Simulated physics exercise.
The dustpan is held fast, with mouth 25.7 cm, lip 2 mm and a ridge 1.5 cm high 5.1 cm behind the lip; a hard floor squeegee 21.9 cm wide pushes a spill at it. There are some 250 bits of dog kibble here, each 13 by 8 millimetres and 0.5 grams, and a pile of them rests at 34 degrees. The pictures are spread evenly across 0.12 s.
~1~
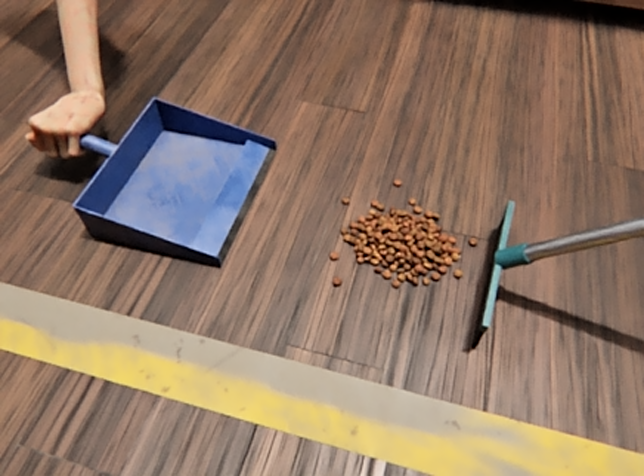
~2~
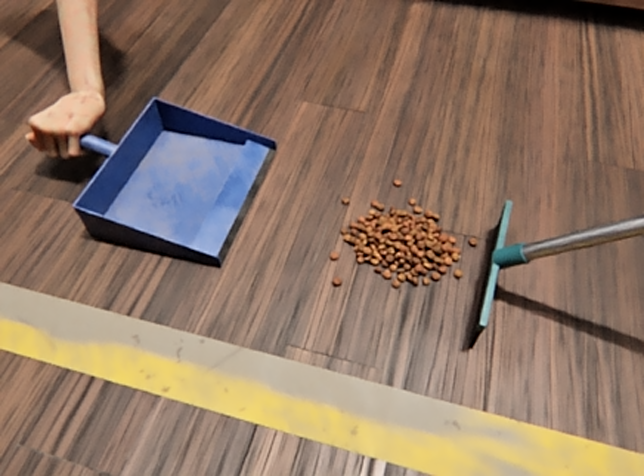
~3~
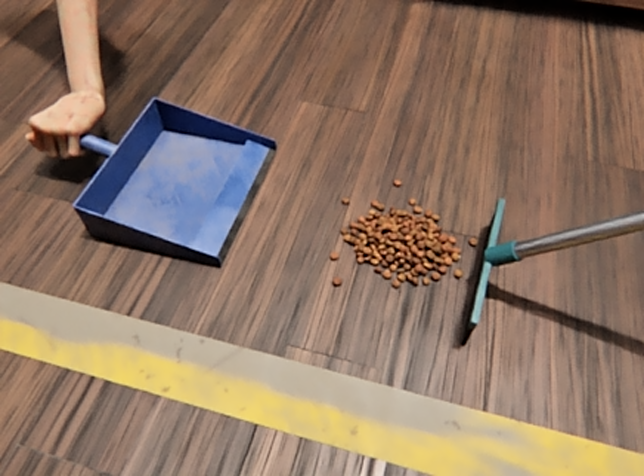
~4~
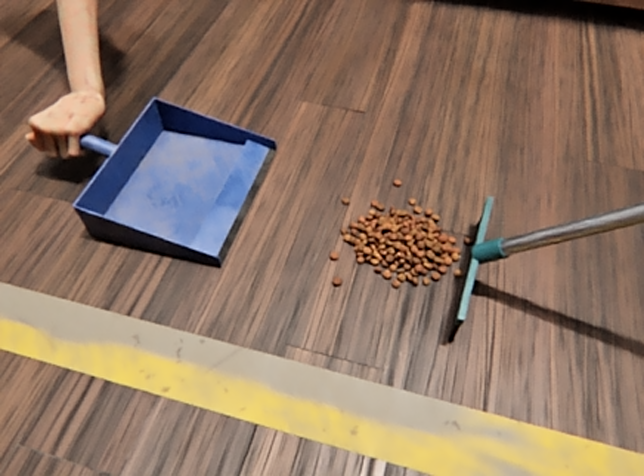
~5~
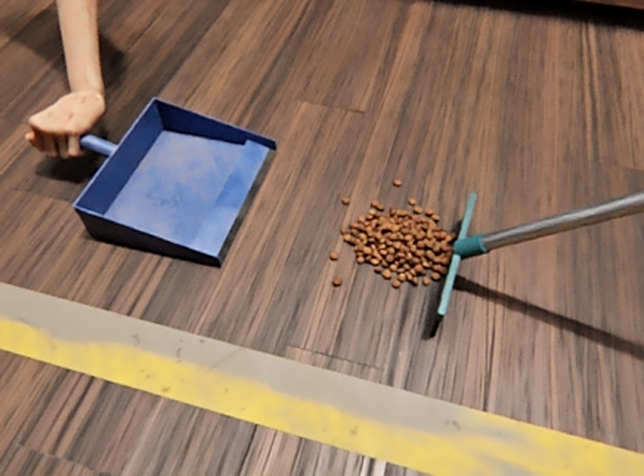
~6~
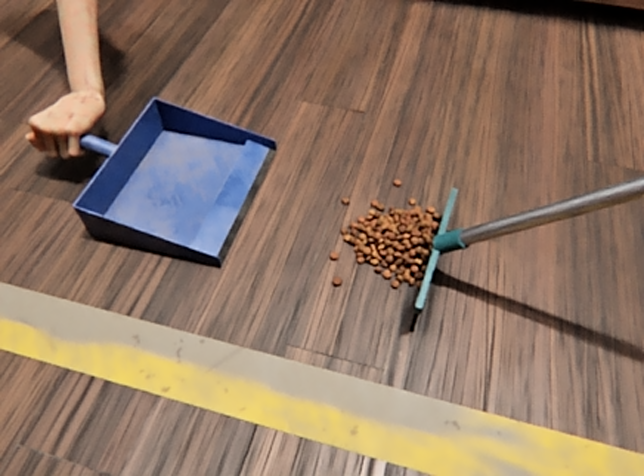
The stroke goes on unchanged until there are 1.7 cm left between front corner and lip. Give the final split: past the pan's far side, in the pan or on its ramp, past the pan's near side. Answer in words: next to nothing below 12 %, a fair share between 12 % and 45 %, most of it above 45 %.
Far side - next to nothing; pan - most of it; near side - next to nothing.
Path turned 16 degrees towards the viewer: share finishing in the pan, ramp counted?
Roughly 30 per cent.
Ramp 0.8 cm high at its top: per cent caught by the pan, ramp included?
Near 60 per cent, then.
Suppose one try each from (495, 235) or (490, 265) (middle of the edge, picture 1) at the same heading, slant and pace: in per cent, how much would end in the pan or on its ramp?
Close to 55 in a hundred, then close to 65 in a hundred.
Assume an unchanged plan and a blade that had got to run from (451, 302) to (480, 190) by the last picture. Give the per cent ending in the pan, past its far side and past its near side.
Split: Pan = 25, far = 30, near = 0.
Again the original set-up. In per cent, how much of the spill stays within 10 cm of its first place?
I'd guess some 0 per cent.
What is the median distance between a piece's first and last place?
It comes to some 28 cm.
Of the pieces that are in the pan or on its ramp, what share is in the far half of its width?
About 40 per cent.
Then, 0.12 s after the last picture, middle of the blade 15 cm from the lip; 0 % over the lip, far side 0 %, near side 0 %.
Then, 0.20 s after the last picture, middle of the blade 5 cm from the lip; 0 % over the lip, far side 5 %, near side 5 %.
Then, 0.42 s after the last picture, middle of the blade 3 cm from the lip; 60 % over the lip, far side 5 %, near side 5 %.
In the end, far side 5 %, pan 60 %, near side 5 %, in front of the lip or behind the blade 30 %.
